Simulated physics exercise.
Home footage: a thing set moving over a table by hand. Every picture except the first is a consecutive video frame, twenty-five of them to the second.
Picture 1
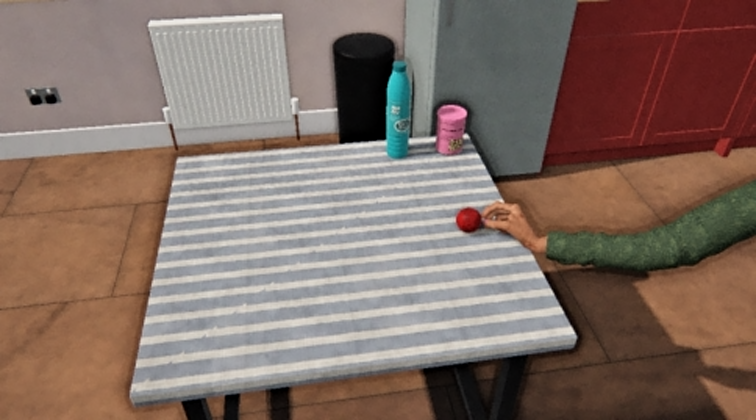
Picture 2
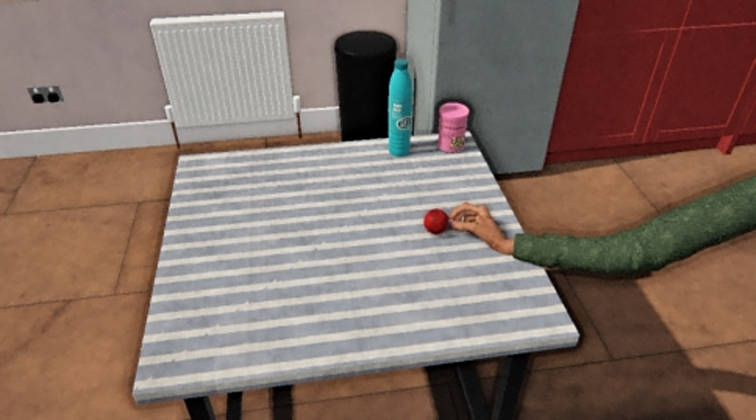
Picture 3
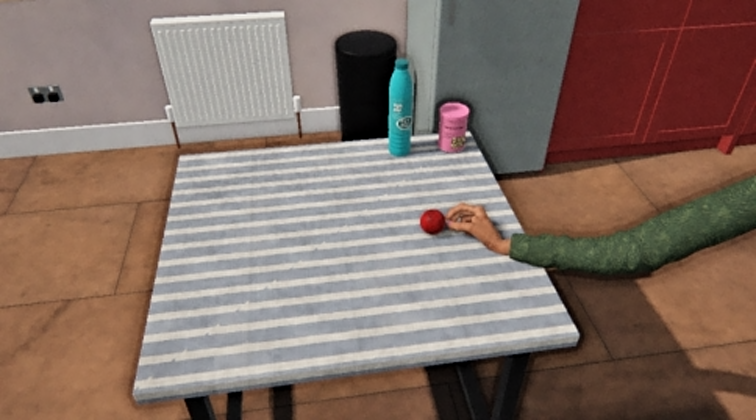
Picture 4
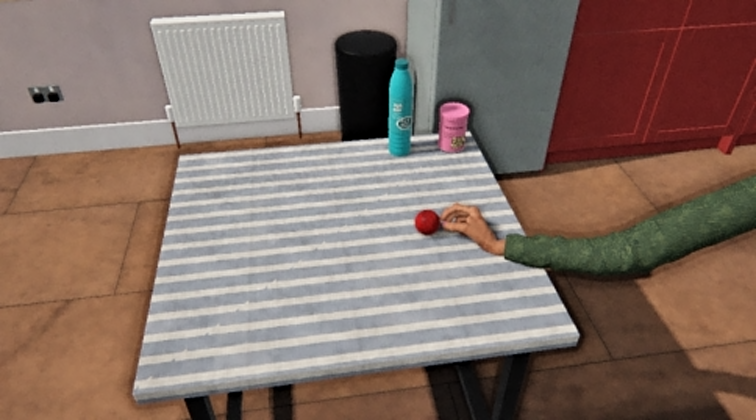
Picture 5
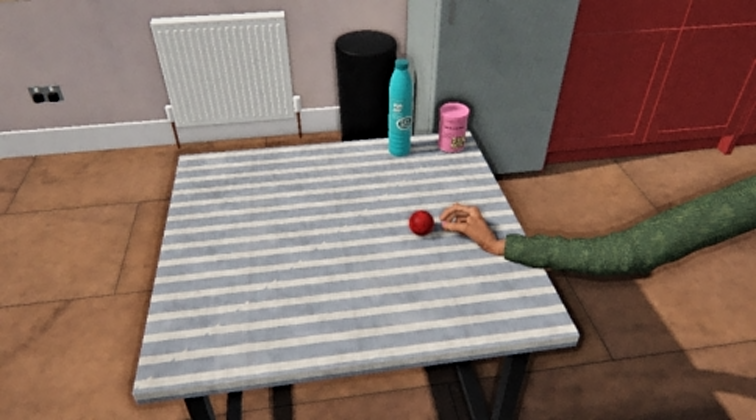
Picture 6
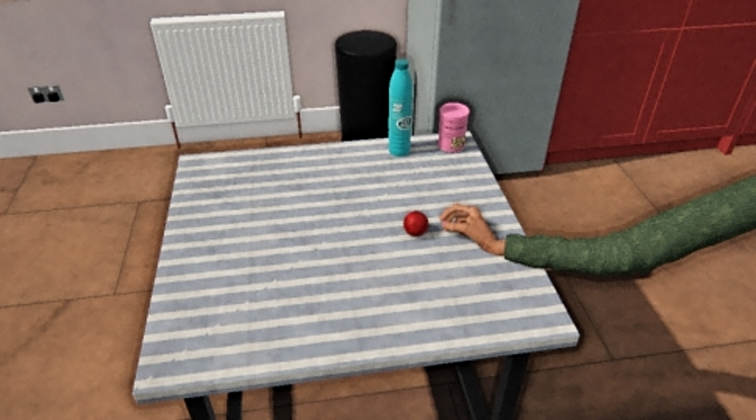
A red ball moves leftward across a table with blue-grey and white stripes, seen from above in a room with brown floor tiles. A hand in a green knitted sleeve reaches from the right, near a turquoise bottle and pink container, with a white radiator, black bin and red cupboards behind. The hand pushes the ball left, then stays back as it rolls slowly away from the fingers.
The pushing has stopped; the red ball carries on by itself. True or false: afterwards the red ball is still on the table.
True.
Then, 0.20 s on from there, red ball shifted about its own width near (393, 226).
Then, 0.40 s on from there, red ball shifted well along near (378, 228).
In the end, moved from the start, red ball. At the end, from the last picture's camera, red ball near (372, 229).
